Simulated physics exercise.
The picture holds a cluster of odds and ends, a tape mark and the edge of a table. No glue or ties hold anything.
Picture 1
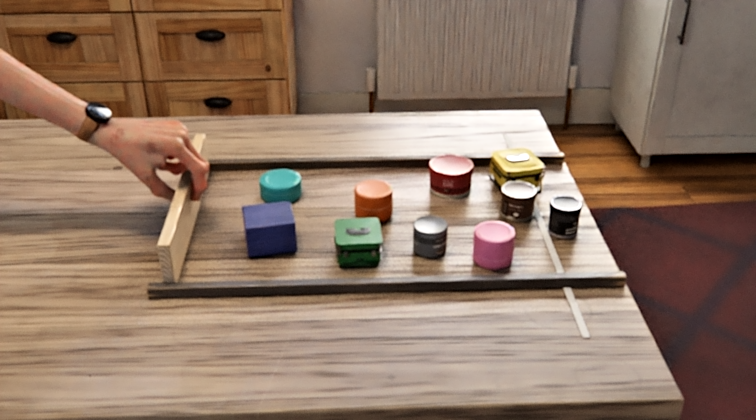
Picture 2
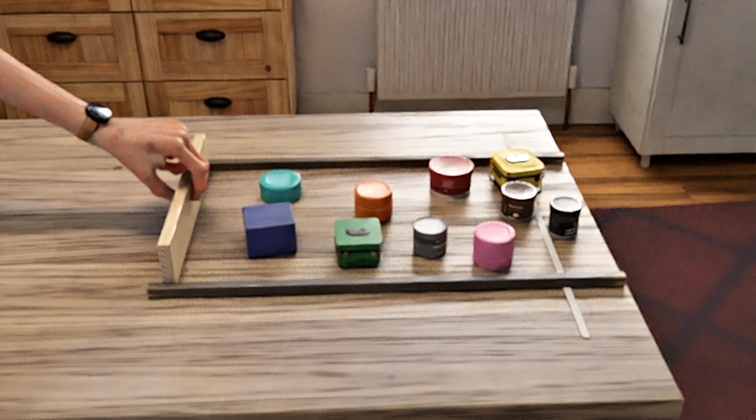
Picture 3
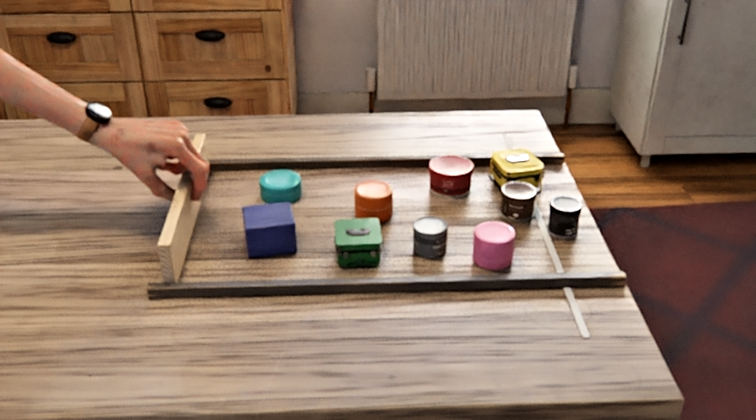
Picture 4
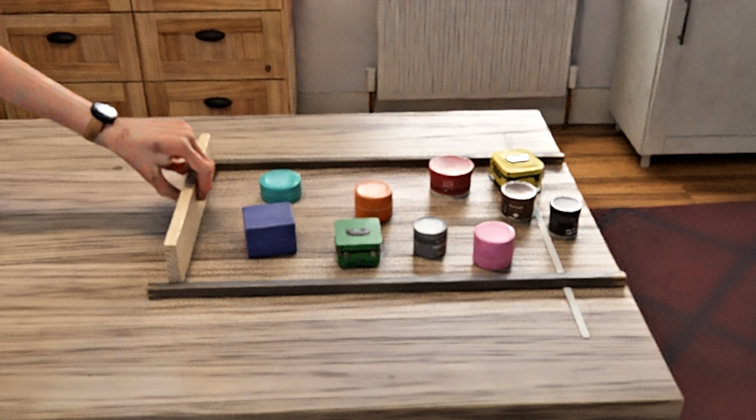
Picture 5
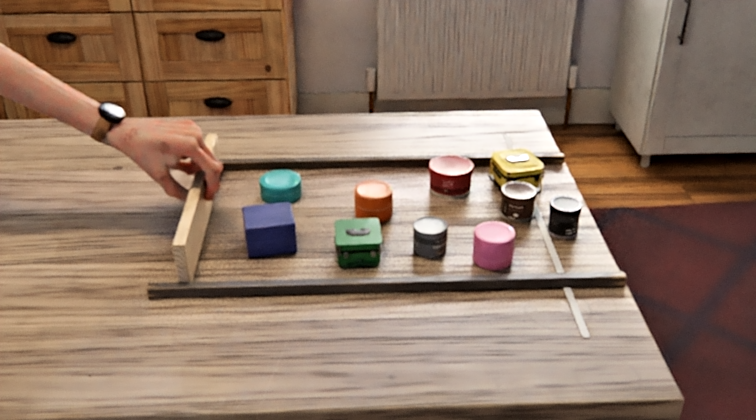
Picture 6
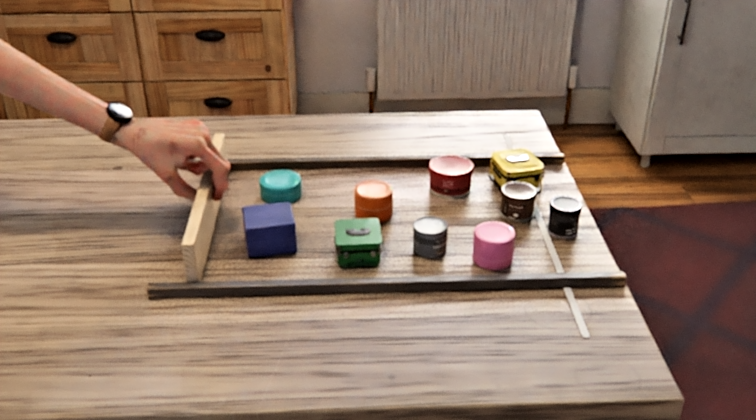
A hand wearing a dark watch held a wooden board upright on a table, then slid it slightly right toward a blue block and a teal tub, while the scattered pots and tins stayed still.
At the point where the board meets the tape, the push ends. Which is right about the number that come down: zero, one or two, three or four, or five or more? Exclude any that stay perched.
The right one is five or more.
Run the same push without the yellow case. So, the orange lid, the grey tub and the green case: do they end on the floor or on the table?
In that case the orange lid stays where it is, the grey tub goes off the edge, the green case goes off the edge.
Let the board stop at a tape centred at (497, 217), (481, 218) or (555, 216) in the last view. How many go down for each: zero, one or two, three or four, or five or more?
So, for the three spots in the order asked, I'd go with either three or four, none and five or over.
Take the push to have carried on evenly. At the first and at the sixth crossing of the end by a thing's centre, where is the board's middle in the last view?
Pixels in order: Roughly (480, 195), roughly (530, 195).
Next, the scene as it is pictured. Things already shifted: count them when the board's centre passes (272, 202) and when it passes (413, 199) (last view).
It comes to 2 for the first spot, 7 for the other.
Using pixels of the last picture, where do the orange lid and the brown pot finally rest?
I'd put one close to (555, 197) and the other close to (591, 201).
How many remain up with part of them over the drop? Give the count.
The total would be 1.
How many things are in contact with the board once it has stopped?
3 of them.
A little later, none off yet; black pot at rest near (564, 218); yellow case at rest near (516, 172); brown pot at rest near (518, 202).
When it is over, the number that fall off is five or more; down, green case, grey tub, red pot, pink lid, yellow case and black pot.
